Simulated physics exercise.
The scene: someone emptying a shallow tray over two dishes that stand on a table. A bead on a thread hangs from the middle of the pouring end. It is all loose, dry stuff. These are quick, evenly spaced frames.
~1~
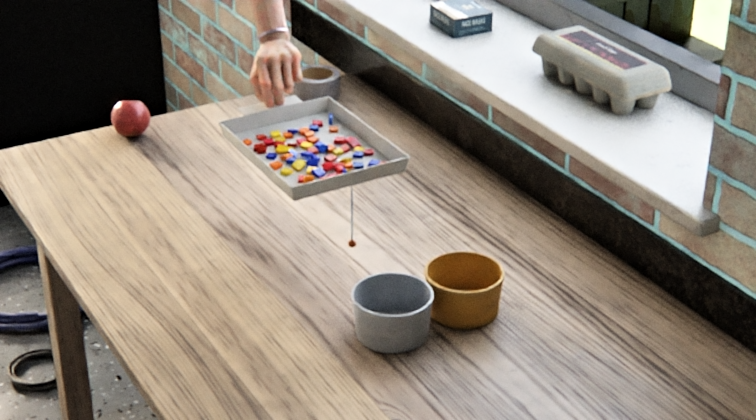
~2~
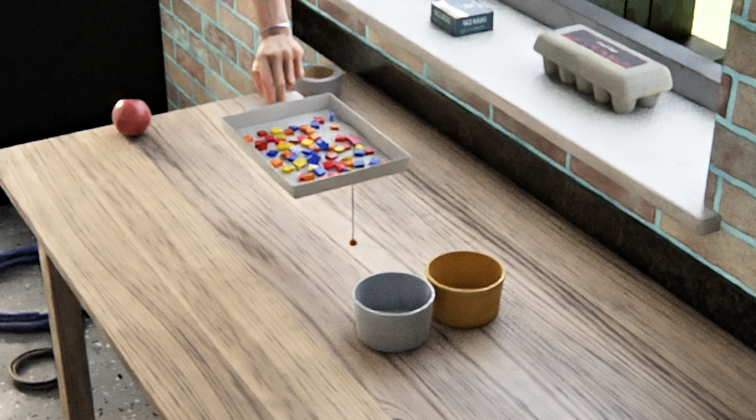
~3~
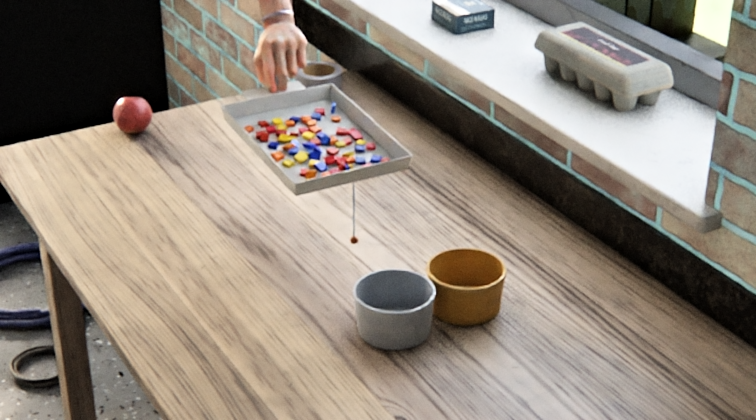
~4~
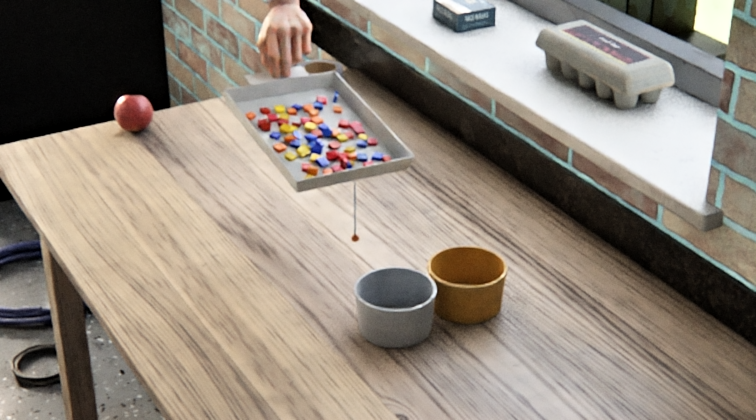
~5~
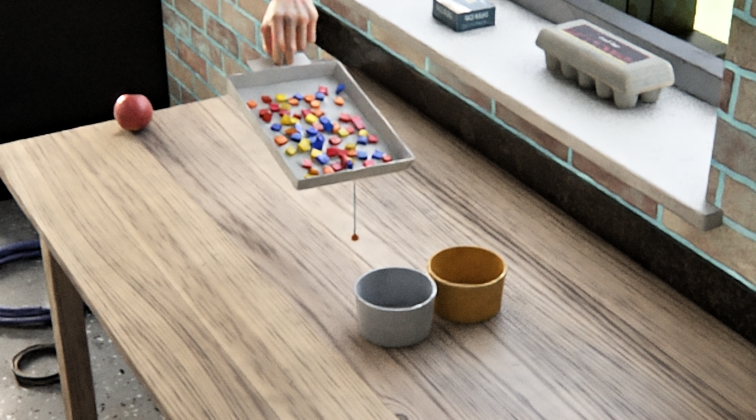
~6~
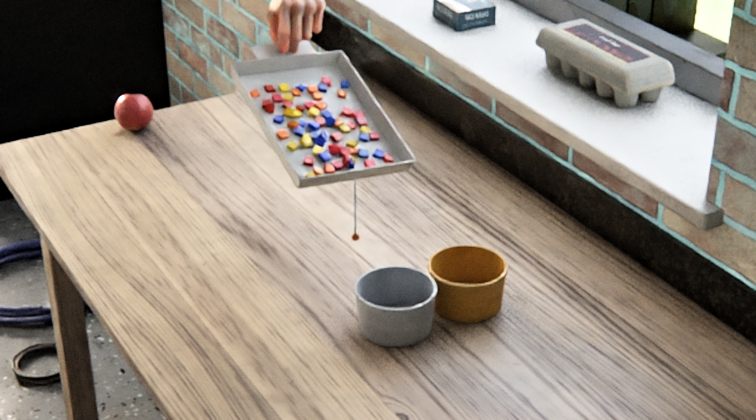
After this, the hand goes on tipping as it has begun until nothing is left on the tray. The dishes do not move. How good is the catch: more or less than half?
They take only the smaller part between them.
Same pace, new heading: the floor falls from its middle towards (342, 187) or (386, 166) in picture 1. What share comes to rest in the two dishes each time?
Near 10 % and 0 %.
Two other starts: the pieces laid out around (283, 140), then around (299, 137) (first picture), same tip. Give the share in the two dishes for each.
The first gives 10 %, the second 10 %.
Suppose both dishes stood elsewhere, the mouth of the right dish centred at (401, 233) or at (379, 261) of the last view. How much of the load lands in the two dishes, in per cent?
Near 50 % and 60 %.
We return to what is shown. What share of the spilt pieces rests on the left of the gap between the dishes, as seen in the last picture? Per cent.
Near 80 %.
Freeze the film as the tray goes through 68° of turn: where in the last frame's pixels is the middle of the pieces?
At about (365, 147).
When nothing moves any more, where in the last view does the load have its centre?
Near (408, 289).
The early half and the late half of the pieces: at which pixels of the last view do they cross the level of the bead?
The first part at (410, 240); the rest at (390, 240).
Soon, tray tipped steeply; nearly all on the tray; a stray few in the air.
A while on, tray tipped past a quarter turn; about a quarter on the tray; a stray few in the left dish; about a quarter outside both; about half in the air.
Towards the end, tray tipped past a quarter turn; a small part in the left dish; a stray few in the right dish; most outside both.
Finally, tray tipped past a quarter turn; a small part in the left dish; a stray few in the right dish; most outside both.
